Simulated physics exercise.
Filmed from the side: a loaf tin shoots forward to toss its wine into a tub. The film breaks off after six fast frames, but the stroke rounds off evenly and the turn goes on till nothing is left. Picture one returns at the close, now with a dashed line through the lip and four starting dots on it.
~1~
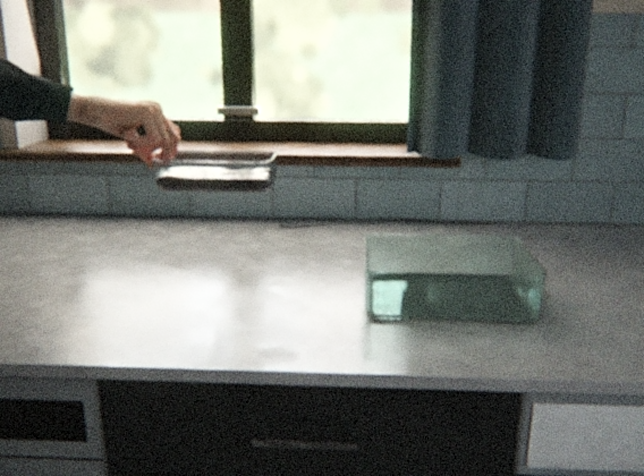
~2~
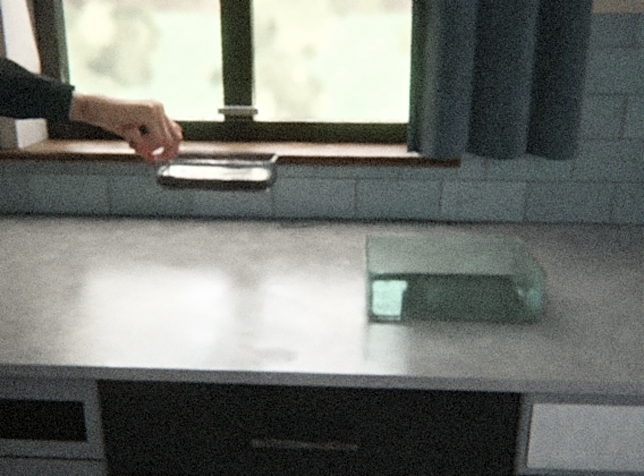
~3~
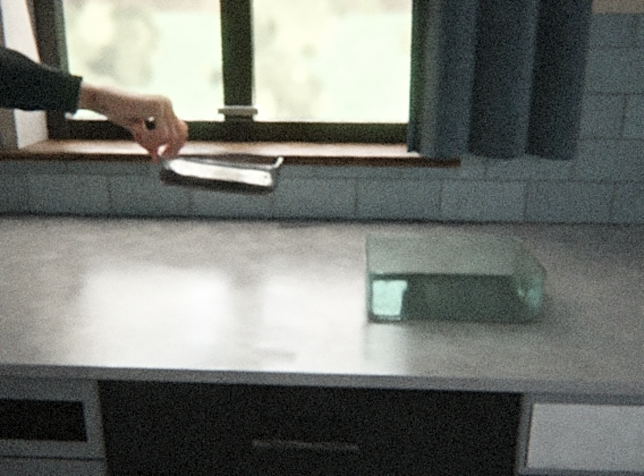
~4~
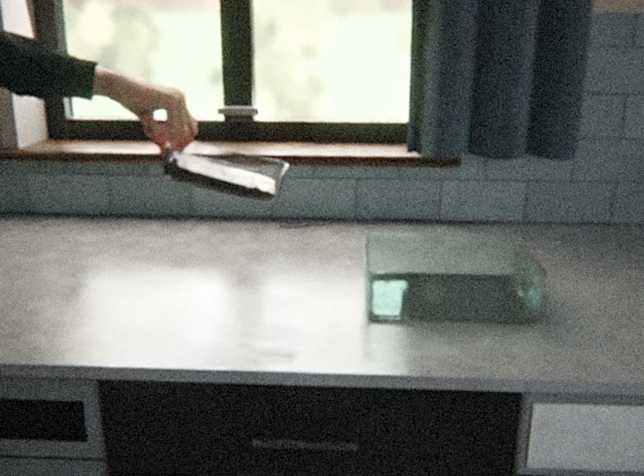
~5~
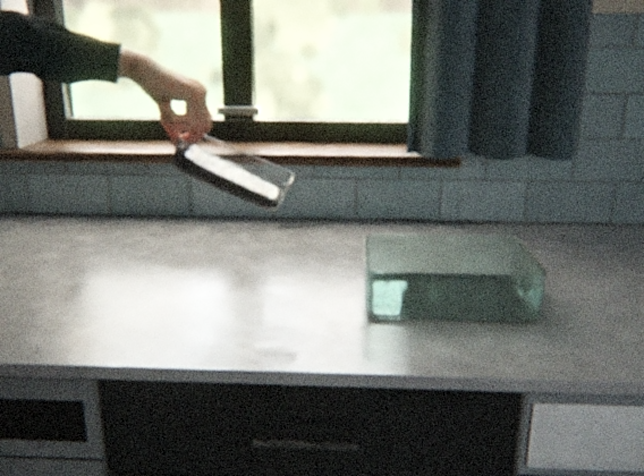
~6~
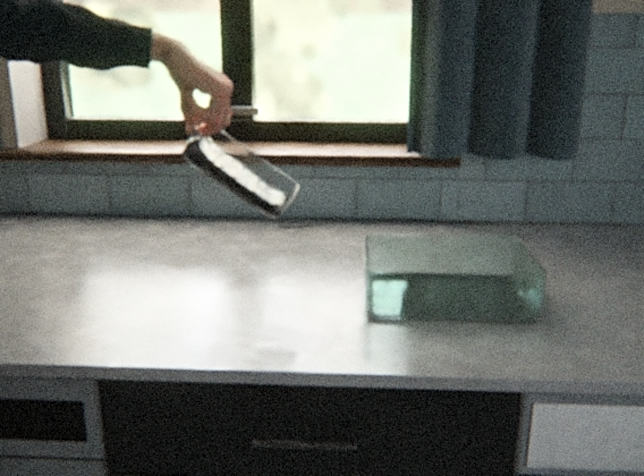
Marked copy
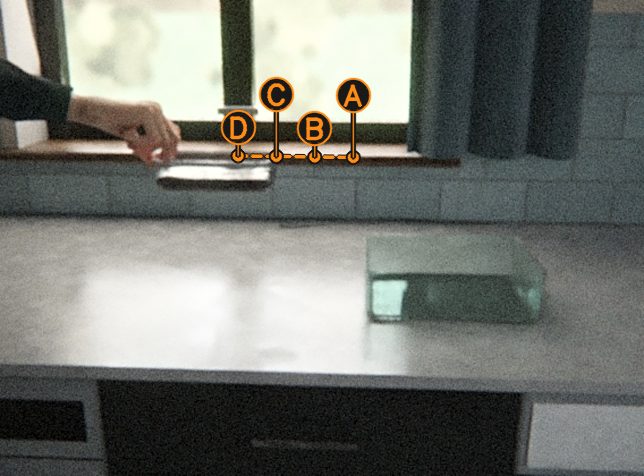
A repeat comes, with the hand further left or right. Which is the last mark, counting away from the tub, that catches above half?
Go for B.
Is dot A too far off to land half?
No, not at all.
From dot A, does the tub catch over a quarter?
Yes.
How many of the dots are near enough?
Two of the four.
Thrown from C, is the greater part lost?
Yes, it does.
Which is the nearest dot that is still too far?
Here it is dot C.
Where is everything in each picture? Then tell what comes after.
The first frame shows upright, lip at (272, 156); tub from (366, 316) to (539, 320); nothing has left yet.
The second frame shows upright, lip at (274, 157); nothing has left yet.
The third frame shows tipped about 5°, lip at (278, 161); nothing has left yet.
The fourth frame shows tipped about 12°, lip at (284, 168); nothing has left yet.
The fifth frame shows tipped about 23°, lip at (291, 179); nothing has left yet.
The sixth frame shows tipped about 35°, lip at (296, 190); nothing has left yet.
In orange, A at (353, 157); B at (314, 156); C at (276, 156); D at (238, 155).
For dot A, about 86 % lands in the tub, 2 % falls short and 12 % goes beside or beyond.
For dot B, about 87 % lands in the tub, 5 % falls short and 8 % goes beside or beyond.
For dot C, about 17 % lands in the tub, 79 % falls short and 3 % goes beside or beyond.
For dot D, about 0 % lands in the tub, 98 % falls short.
